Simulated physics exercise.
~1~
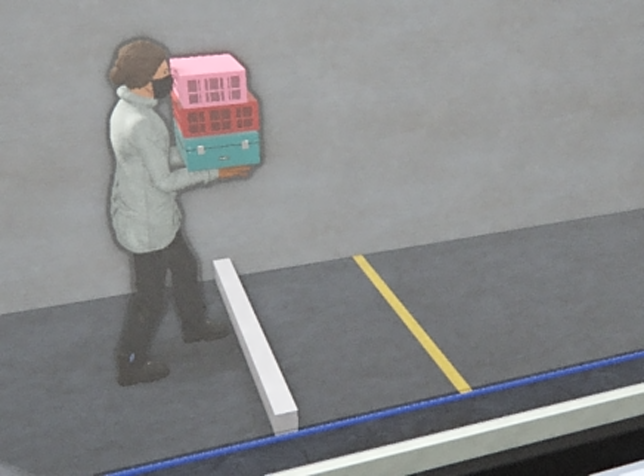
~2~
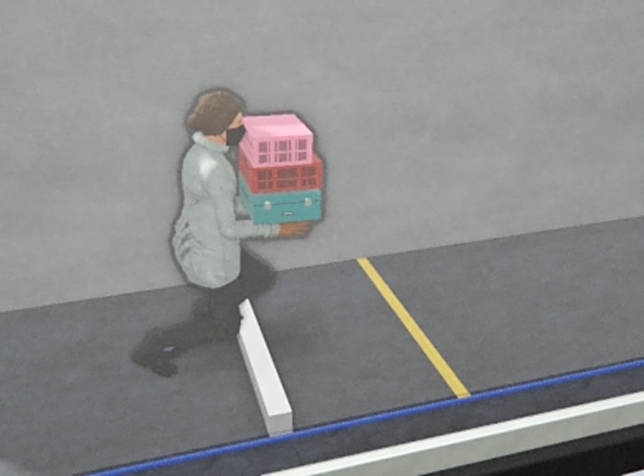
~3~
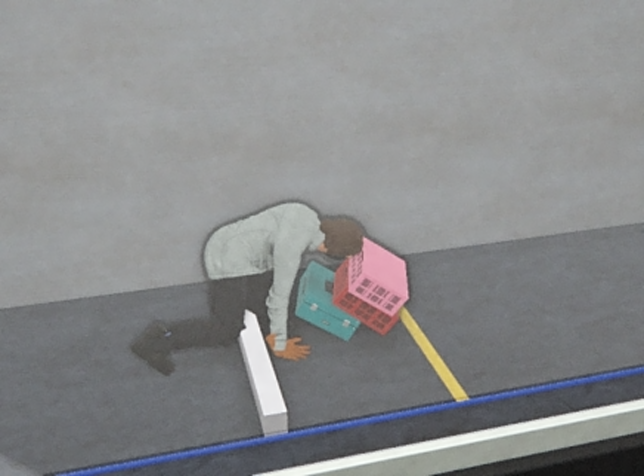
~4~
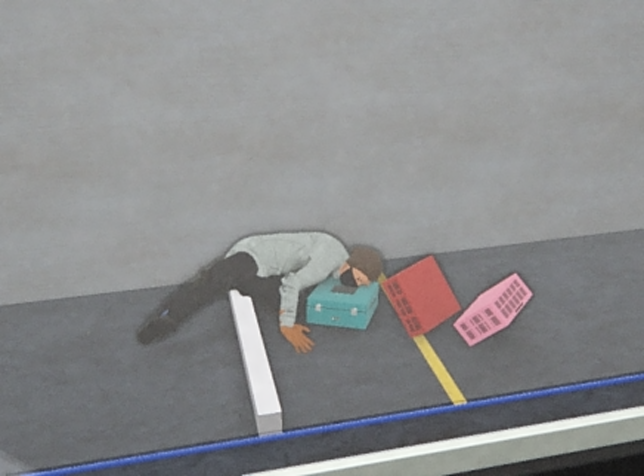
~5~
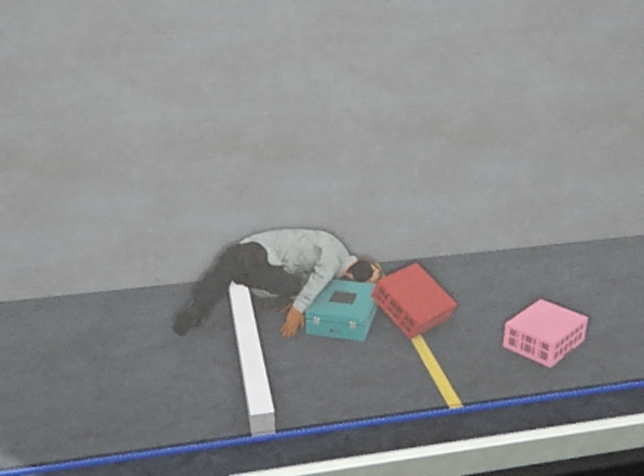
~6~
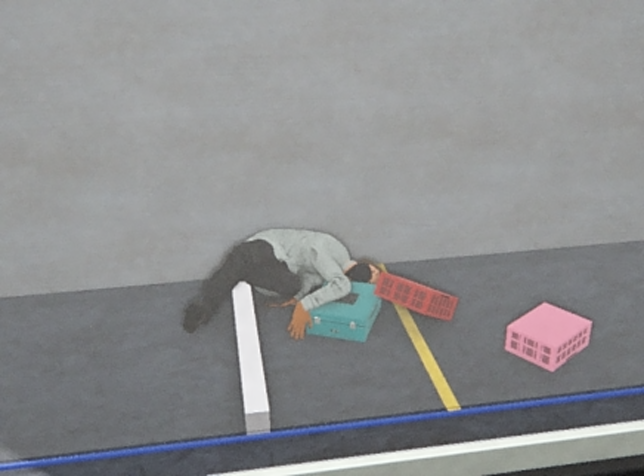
A masked person carrying three boxes trips over a white rail and sprawls beside the scattered boxes.
